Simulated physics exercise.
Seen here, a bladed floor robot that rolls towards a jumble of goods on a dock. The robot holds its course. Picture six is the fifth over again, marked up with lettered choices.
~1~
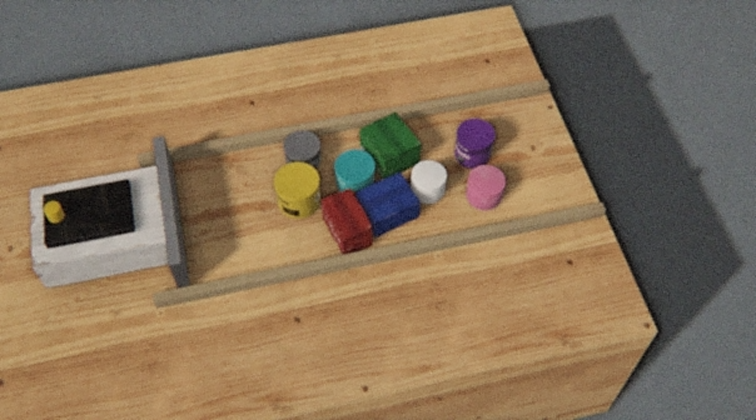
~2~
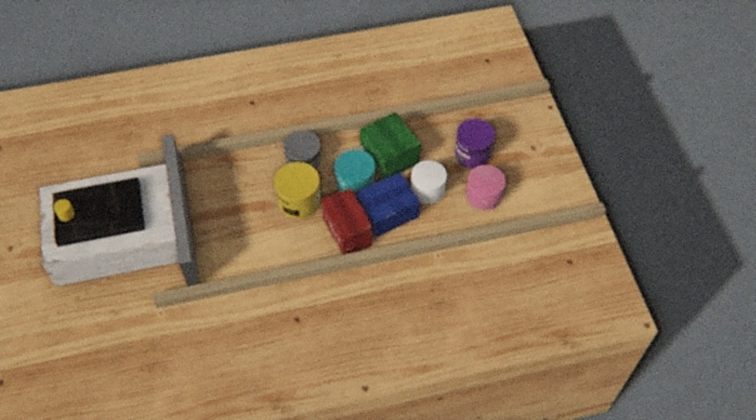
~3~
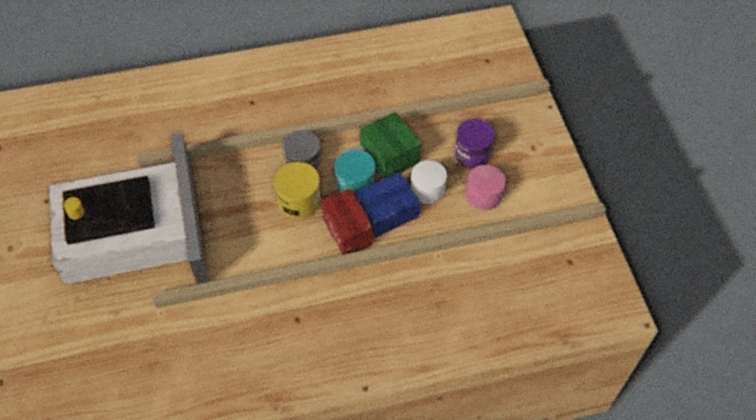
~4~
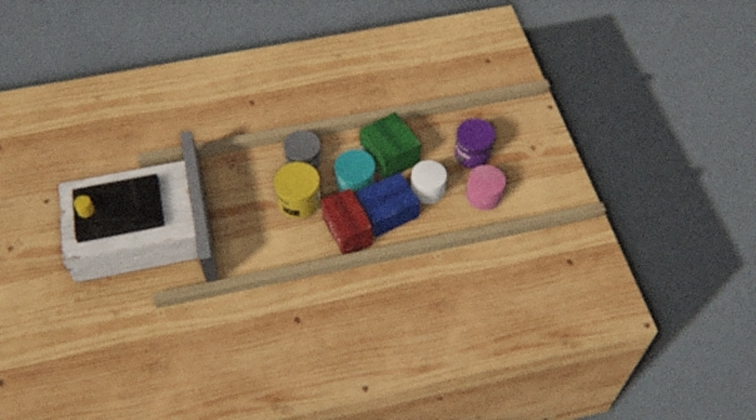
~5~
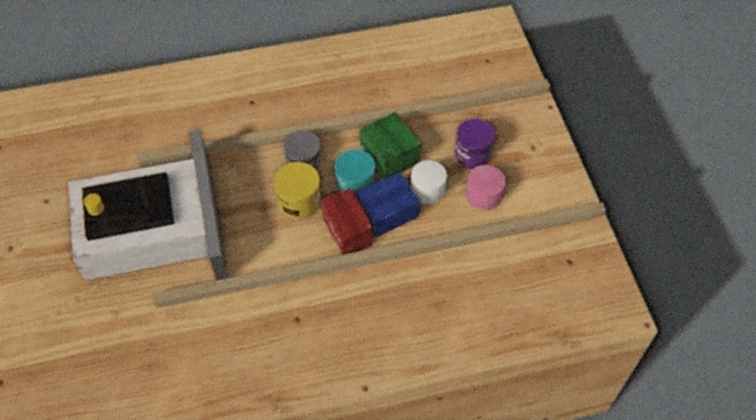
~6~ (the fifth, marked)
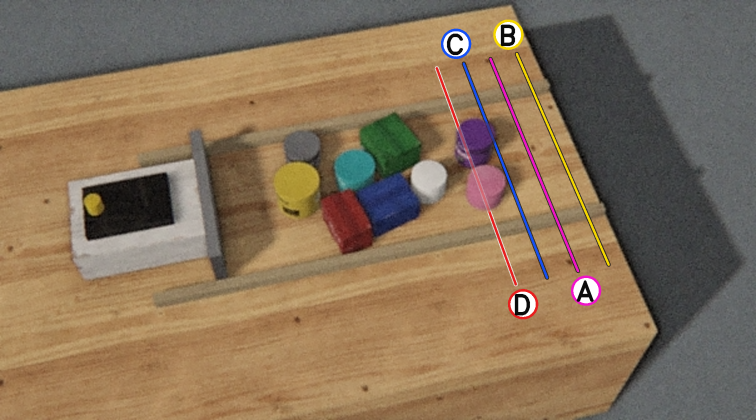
A white, flat-fronted robot with a black top slid slowly and steadily to the right across a wooden dock, drawing a little nearer to a jumble of colourful pails and boxes that stayed still.
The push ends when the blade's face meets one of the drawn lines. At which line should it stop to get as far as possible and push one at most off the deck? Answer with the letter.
The farthest such stop is D.
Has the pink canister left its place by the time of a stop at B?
Yes.
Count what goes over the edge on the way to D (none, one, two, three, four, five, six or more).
The count is none.
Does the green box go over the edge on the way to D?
No.
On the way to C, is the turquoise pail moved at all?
Yes.
On the marked copy, A at (531, 156); B at (559, 151); C at (502, 162); D at (473, 168).
Taking D. A third of the way, robot (236, 184); grey pail (321, 149); green box (397, 143).
Two thirds of the way, robot (334, 166); purple pail (496, 135); pink canister (514, 192).
When it is over, robot (408, 152); pink canister (585, 180); purple pail (560, 127); none fallen.
As for the rest, A drops six; B drops nine; C drops three.
